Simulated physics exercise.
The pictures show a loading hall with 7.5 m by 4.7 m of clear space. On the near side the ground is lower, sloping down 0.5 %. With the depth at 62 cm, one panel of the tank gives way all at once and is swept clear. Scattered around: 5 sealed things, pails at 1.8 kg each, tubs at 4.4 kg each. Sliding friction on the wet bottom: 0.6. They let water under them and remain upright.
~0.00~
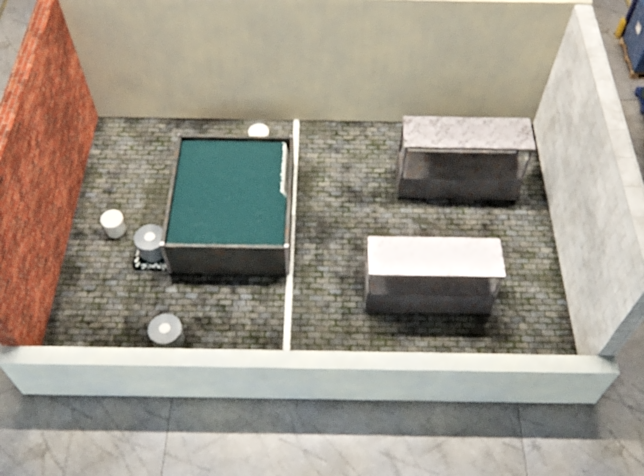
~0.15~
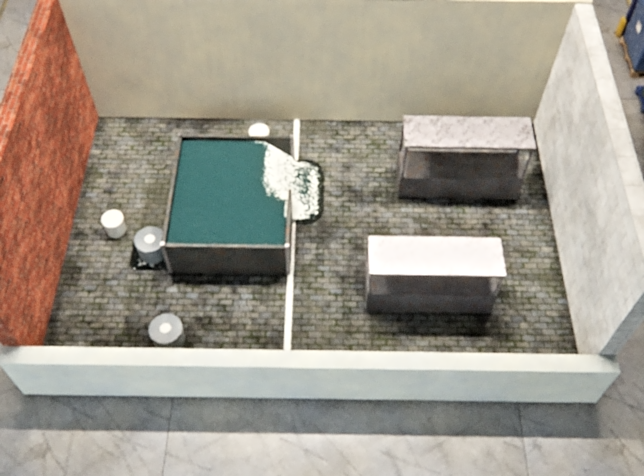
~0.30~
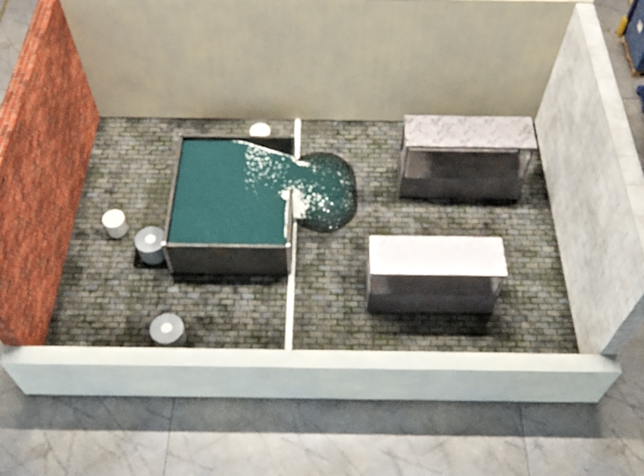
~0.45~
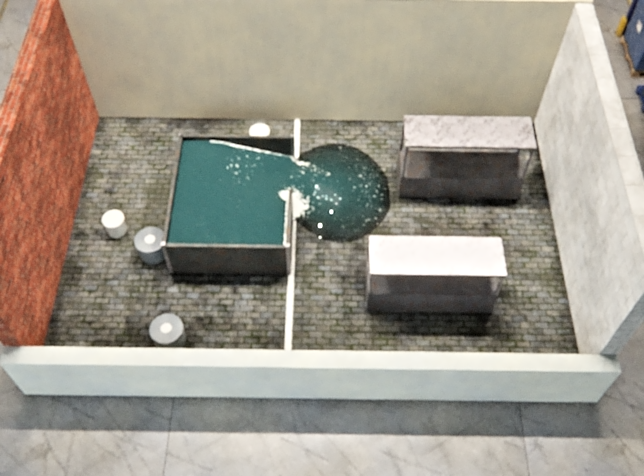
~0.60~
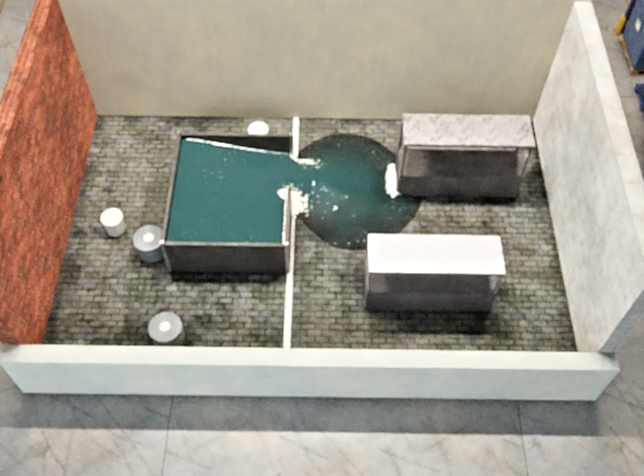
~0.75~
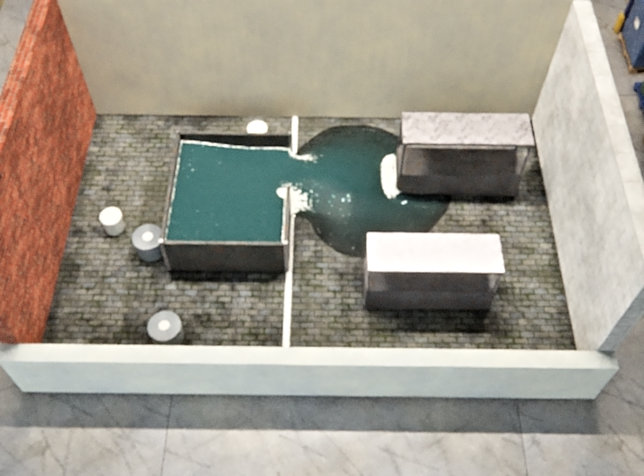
Dark green water pours through the right side of a square tank in a walled, brick-floored hall seen from above at an angle. A red wall stands at left, pale walls enclose the rest, white and grey round containers sit around the tank, and two pale-topped grey stands are at right. The water spreads in a widening, white-flecked pool past a thin white divider, foaming against the upper stand, while the containers stay put.
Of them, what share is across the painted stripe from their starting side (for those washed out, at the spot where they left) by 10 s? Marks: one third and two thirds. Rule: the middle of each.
I expect fewer than one in three.
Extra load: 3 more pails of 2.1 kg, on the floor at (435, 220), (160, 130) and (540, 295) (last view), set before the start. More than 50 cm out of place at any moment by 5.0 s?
First exceeds it, then stays within it, then exceeds it.
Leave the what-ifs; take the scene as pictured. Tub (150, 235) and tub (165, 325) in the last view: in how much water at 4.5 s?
First about 0 cm, second about 0 cm.
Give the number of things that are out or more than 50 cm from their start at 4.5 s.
1.
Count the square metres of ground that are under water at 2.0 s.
About 14 m2.
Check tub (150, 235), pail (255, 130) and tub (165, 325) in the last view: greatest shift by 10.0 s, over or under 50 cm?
Taking them in order, the first is below the mark, the second above the mark and the third above the mark.
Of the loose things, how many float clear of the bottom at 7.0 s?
Total: 1.
After 2.0 s 0 of 5 are over the mark; 0 afloat.
After 4.5 s 0 of 5 are over the mark; 1 afloat.
After 7.0 s 0 of 5 are over the mark; 1 afloat.
After 10.0 s 0 of 5 are over the mark; 4 afloat.
